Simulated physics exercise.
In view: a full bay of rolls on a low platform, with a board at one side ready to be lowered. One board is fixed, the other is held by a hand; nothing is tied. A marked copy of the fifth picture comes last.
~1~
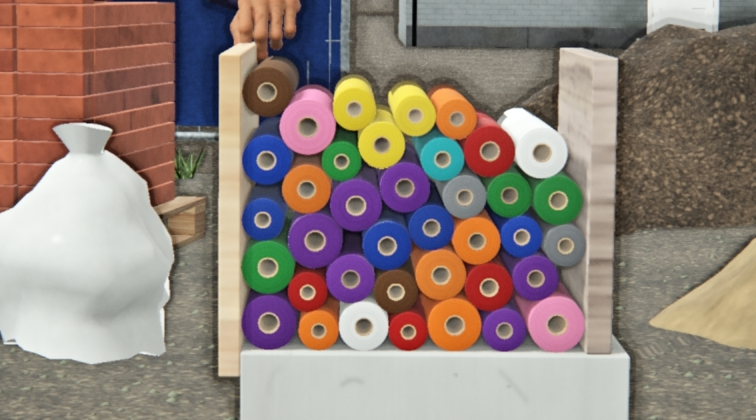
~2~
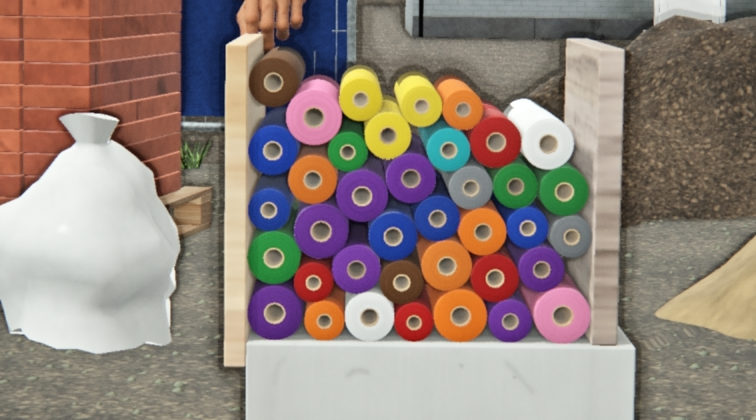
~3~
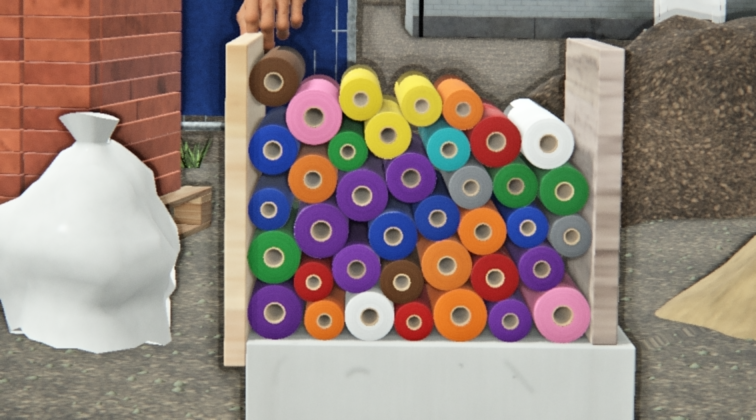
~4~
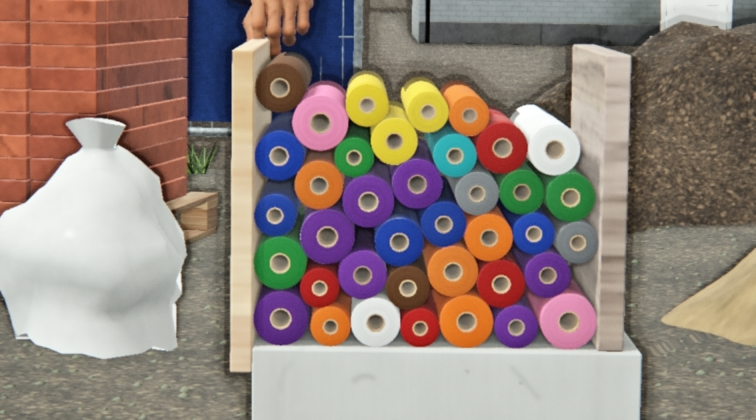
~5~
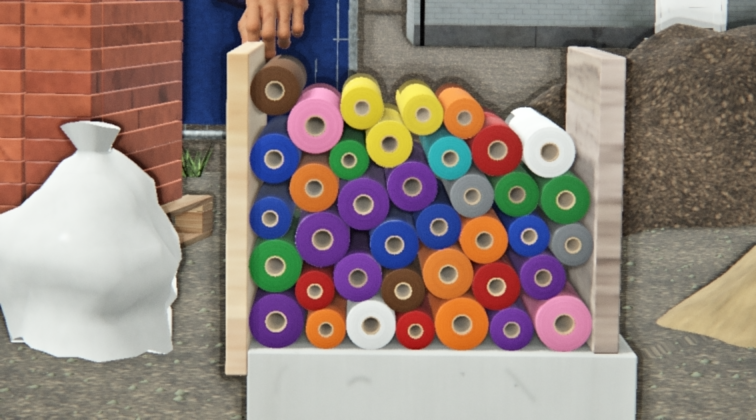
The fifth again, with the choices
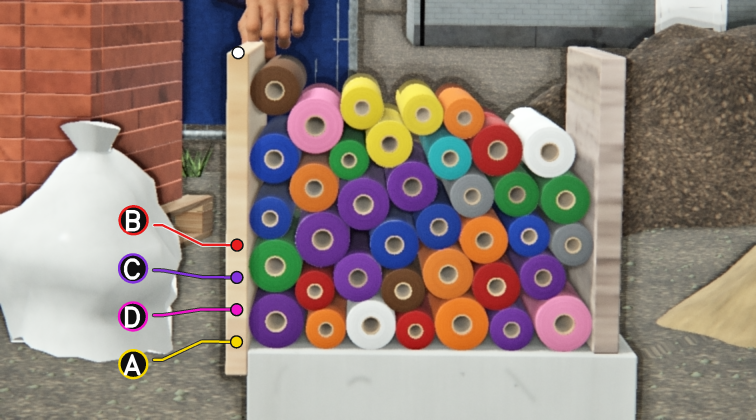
The clip opens on colourful rolls stacked between two upright boards on a pale low platform, with a hand at the top of the left board. The view drifts slightly up and right, steadies, then dips and eases back left, while the rolls, boards and hand show no clear movement.
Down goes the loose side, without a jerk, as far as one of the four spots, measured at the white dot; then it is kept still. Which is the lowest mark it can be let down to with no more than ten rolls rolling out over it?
Mark C is as low as it can go.
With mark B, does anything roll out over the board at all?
At B: Yes.
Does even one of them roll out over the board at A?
Yes, at A.
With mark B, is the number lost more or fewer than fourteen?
It loses fewer than fourteen.
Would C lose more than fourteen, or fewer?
Fewer than fourteen.
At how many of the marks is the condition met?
Two of the four.
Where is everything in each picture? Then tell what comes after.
The first frame shows a yellow roll (381, 144); a brown roll (267, 92); side board (240, 195).
The second frame shows side board (247, 186); a purple roll (275, 313).
The third frame shows a purple roll (510, 321); a green roll (274, 257).
The fourth frame shows a purple roll (548, 275); a grey roll (578, 243).
The fifth frame shows a purple roll (412, 187); a yellow roll (389, 143); a brown roll (275, 90).
On the marked copy, A at (236, 342); B at (237, 245); C at (237, 277); D at (237, 310); the white dot at (238, 53).
Taking C. A third of the way, top of the board (249, 149).
Two thirds of the way, top of the board (249, 256).
When it is over, top of the board (248, 276), about seven out over the board.
As for the rest, A more than ten out over the board; B about seven out over the board; D more than ten out over the board.
